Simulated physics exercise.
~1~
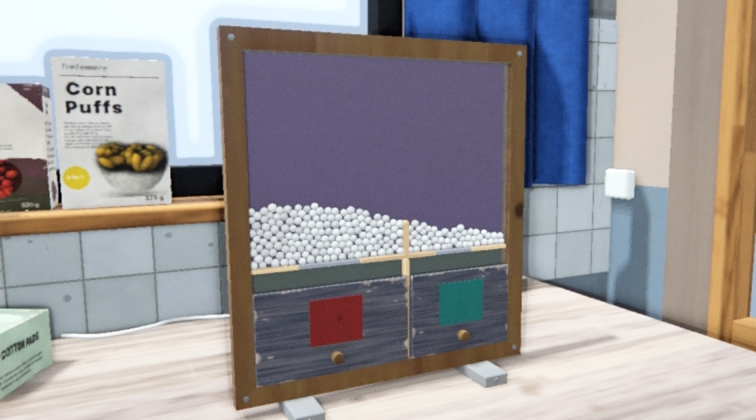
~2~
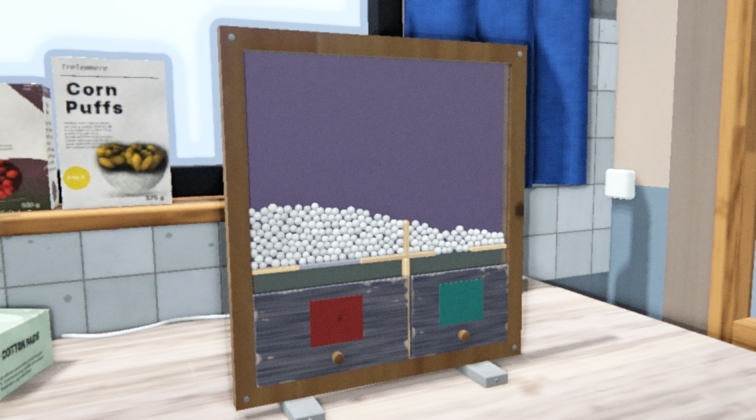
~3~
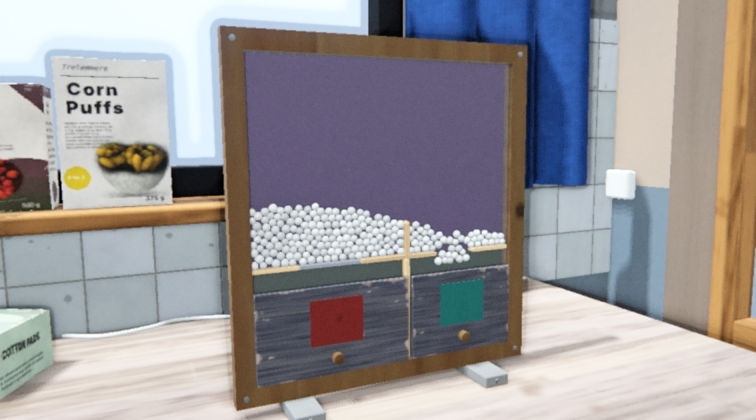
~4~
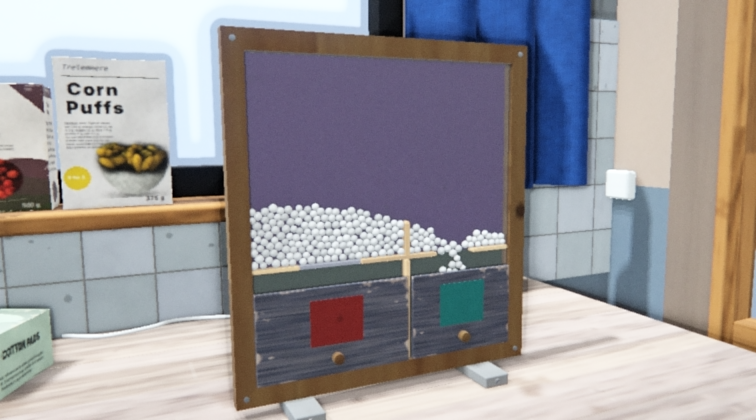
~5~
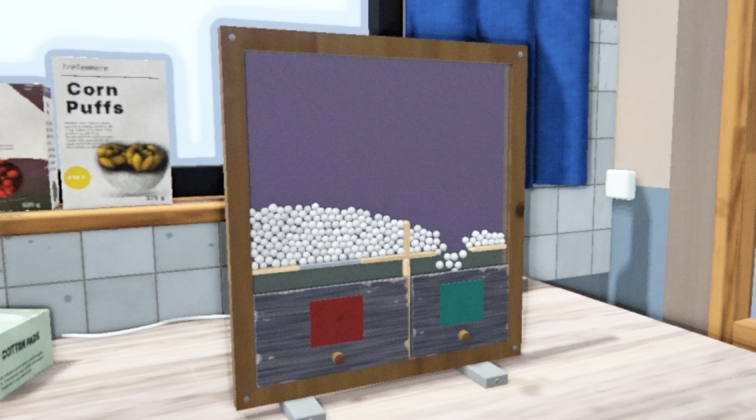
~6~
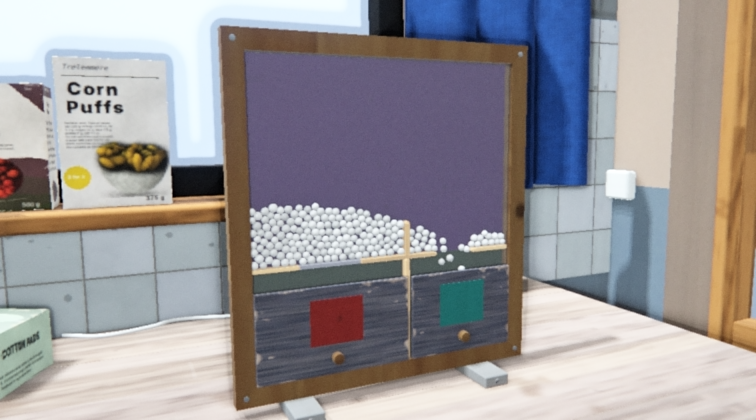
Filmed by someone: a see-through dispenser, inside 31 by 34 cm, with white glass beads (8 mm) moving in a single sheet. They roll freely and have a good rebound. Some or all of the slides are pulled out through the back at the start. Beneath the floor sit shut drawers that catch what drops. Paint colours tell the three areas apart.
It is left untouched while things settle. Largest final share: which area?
Marked purple.
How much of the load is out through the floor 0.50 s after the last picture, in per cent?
Some 20 per cent.
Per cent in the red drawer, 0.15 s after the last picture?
About 0 %.
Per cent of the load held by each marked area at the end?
Red drawer 0, purple store 80, turquoise drawer 20.
Then, 0.15 s after the last picture, 15 % are out; purple 85 %, turquoise 15 %.
Then, 0.50 s after the last picture, 20 % are out; purple 80 %, turquoise 20 %.
Then, 1.20 s after the last picture, 20 % are out; purple 80 %, turquoise 20 %.
At rest 1.4 s after the last picture, 20 % are out; red 0 %, purple 80 %, turquoise 20 %.
